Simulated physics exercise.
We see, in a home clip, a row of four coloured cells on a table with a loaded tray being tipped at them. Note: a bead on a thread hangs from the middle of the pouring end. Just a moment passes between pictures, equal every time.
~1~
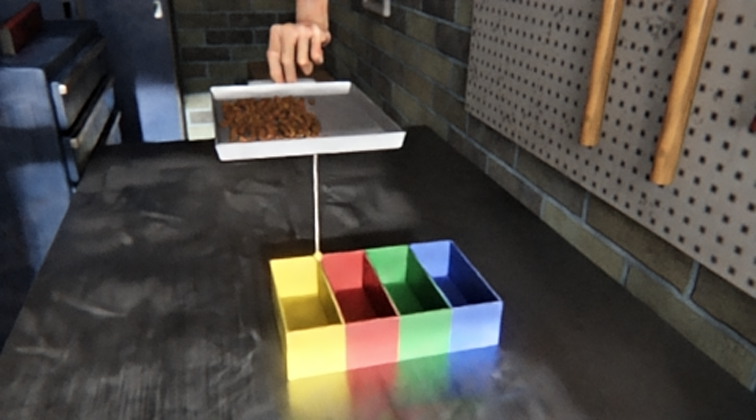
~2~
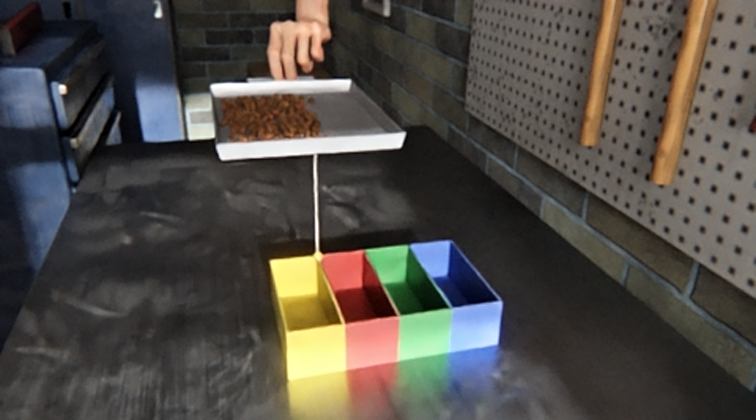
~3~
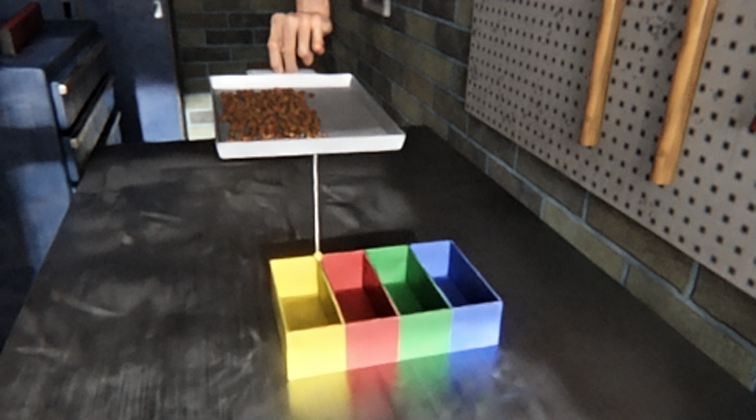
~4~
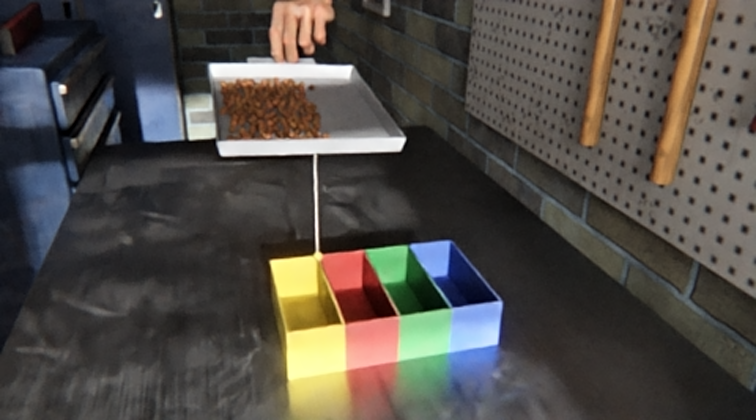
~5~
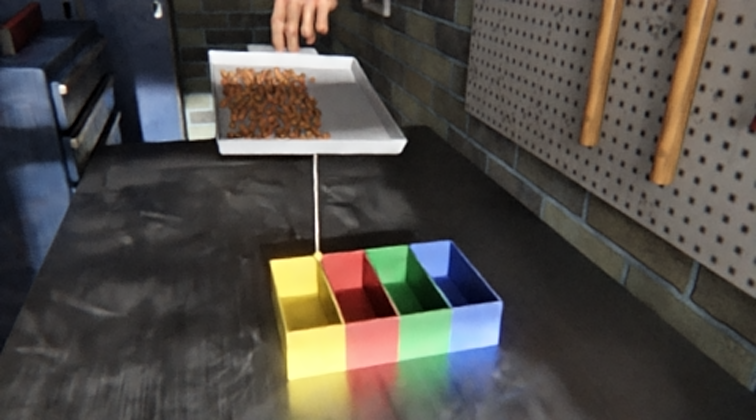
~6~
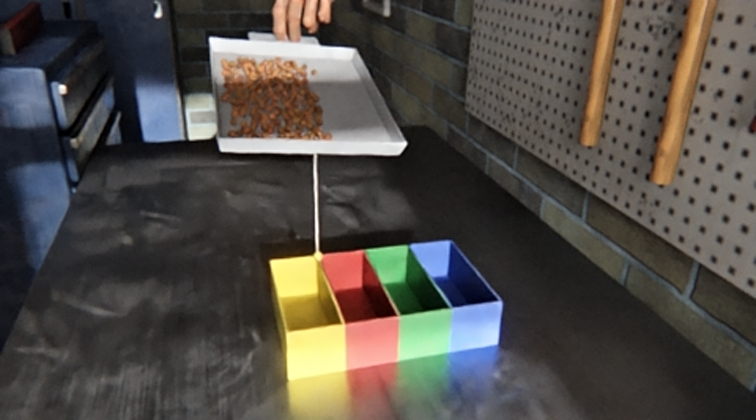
A white tray of small brown pieces, held by a hand at its back, tilted gradually toward the front above a box of yellow, red, green and blue cells, its load staying bunched left.
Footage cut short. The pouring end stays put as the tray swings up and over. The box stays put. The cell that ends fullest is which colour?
It is the green cell.
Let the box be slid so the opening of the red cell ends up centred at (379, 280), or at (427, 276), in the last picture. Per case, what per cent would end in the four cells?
Estimates in order: 100 percent, 90 percent.
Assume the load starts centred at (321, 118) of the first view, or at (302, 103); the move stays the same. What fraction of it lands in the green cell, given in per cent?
In order, 80 per cent then 70 per cent.
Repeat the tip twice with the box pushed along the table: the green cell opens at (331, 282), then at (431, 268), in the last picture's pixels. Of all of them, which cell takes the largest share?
Going by the two tries in order: The cell in blue, then the cell in red.
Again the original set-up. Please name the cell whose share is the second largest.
The red cell.
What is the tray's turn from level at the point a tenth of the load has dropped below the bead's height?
Near 85 degrees.
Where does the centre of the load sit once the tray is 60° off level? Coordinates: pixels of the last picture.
The middle of the load sits near (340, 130).
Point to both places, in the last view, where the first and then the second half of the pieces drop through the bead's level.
First half (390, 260); second half (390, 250).
Soon after the last picture, tray tipped steeply; nearly all on the tray; a stray few in the green cell; a stray few in the blue cell; a stray few falling or outside the box.
A little later, tray tipped right over; about a quarter on the tray; about a third in the green cell; about a quarter in the red cell; a stray few in the blue cell; about a quarter falling or outside the box.
Later still, tray tipped past a quarter turn; about two thirds in the green cell; about a quarter in the red cell; a stray few in the yellow cell; a stray few in the blue cell; a stray few falling or outside the box.
At rest, tray tipped past a quarter turn; about two thirds in the green cell; about a quarter in the red cell; a stray few in the yellow cell; a stray few in the blue cell; a stray few outside the box.
